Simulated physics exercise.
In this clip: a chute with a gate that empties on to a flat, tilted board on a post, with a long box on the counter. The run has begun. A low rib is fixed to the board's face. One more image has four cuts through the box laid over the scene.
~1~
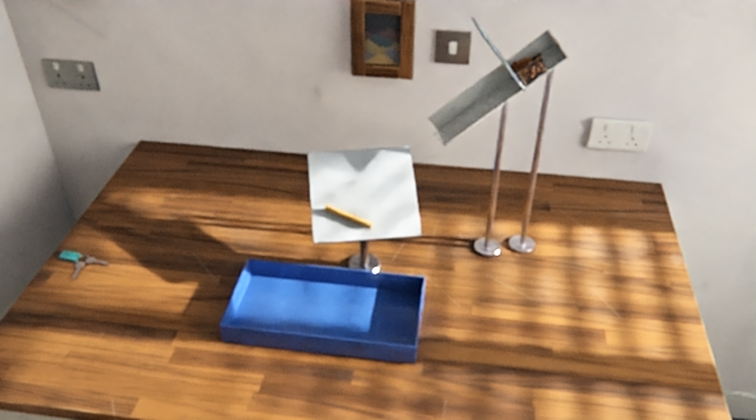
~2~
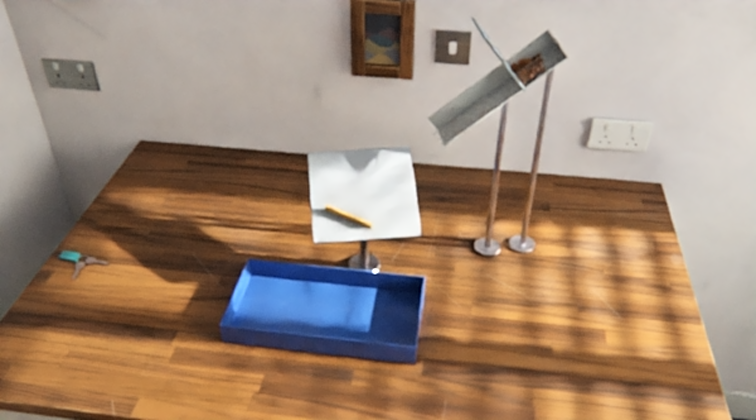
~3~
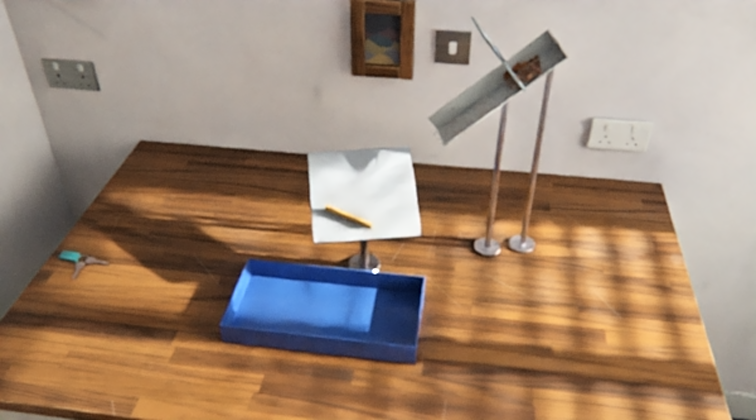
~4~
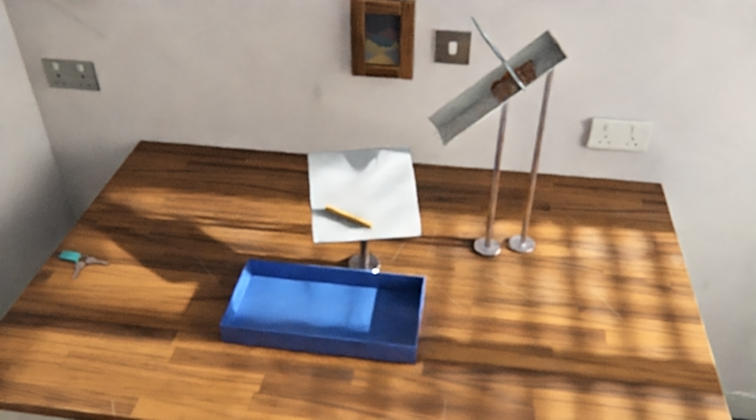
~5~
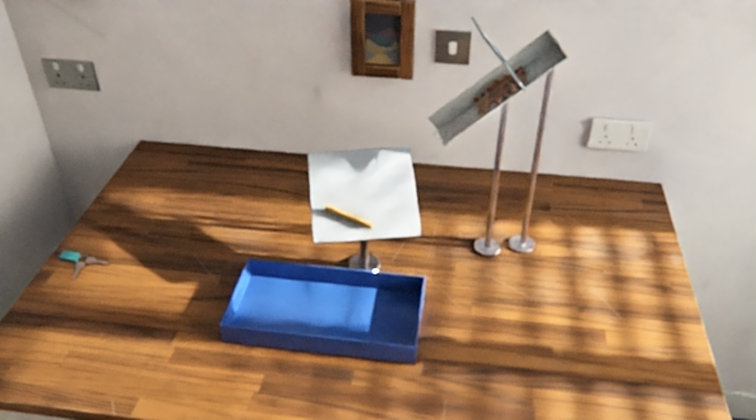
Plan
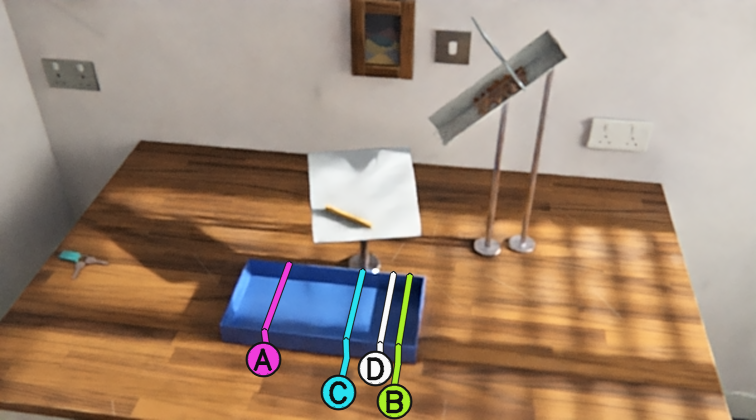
At first, a small clump of brown balls sits near the top of a sloping grey chute on two thin posts, above a tilted white board with a yellow strip and an empty blue box. The clump then slides down and left along the chute, spreading out slightly, while everything else stays still.
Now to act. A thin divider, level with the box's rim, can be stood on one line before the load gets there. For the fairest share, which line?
D beats the others.
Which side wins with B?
Left.
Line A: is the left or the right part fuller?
More lands on the right.
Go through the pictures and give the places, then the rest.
Load behind the gate at (525, 71), cereal balls; lip of the chute at (441, 138), sloping fairly steeply, in the first picture.
Middle of the board at (363, 193), tilted fairly steeply; middle of its low edge at (368, 239); of its high edge at (359, 149), in the second picture.
Front corners of the box at (220, 325) and (415, 347), empty; front of the load at (509, 84), in the third picture.
Middle of the load at (513, 81); its front at (494, 93), about a quarter of the way to the lip; rib from (326, 205) to (372, 224), in the fourth picture.
Middle of the load at (504, 89); its front at (479, 112), about half of the way to the lip, in the fifth picture.
On the marked copy, line A crosses the front rim at (264, 330); line B crosses the front rim at (398, 345); line C crosses the front rim at (346, 339); line D crosses the front rim at (380, 343).
For line A, of what is caught, a stray few on the left of the divider, nearly all on the right.
For line B, of what is caught, nearly all on the left of the divider, a small part on the right.
For line C, of what is caught, a small part on the left of the divider, nearly all on the right.
For line D, of what is caught, about half on the left of the divider, about half on the right.
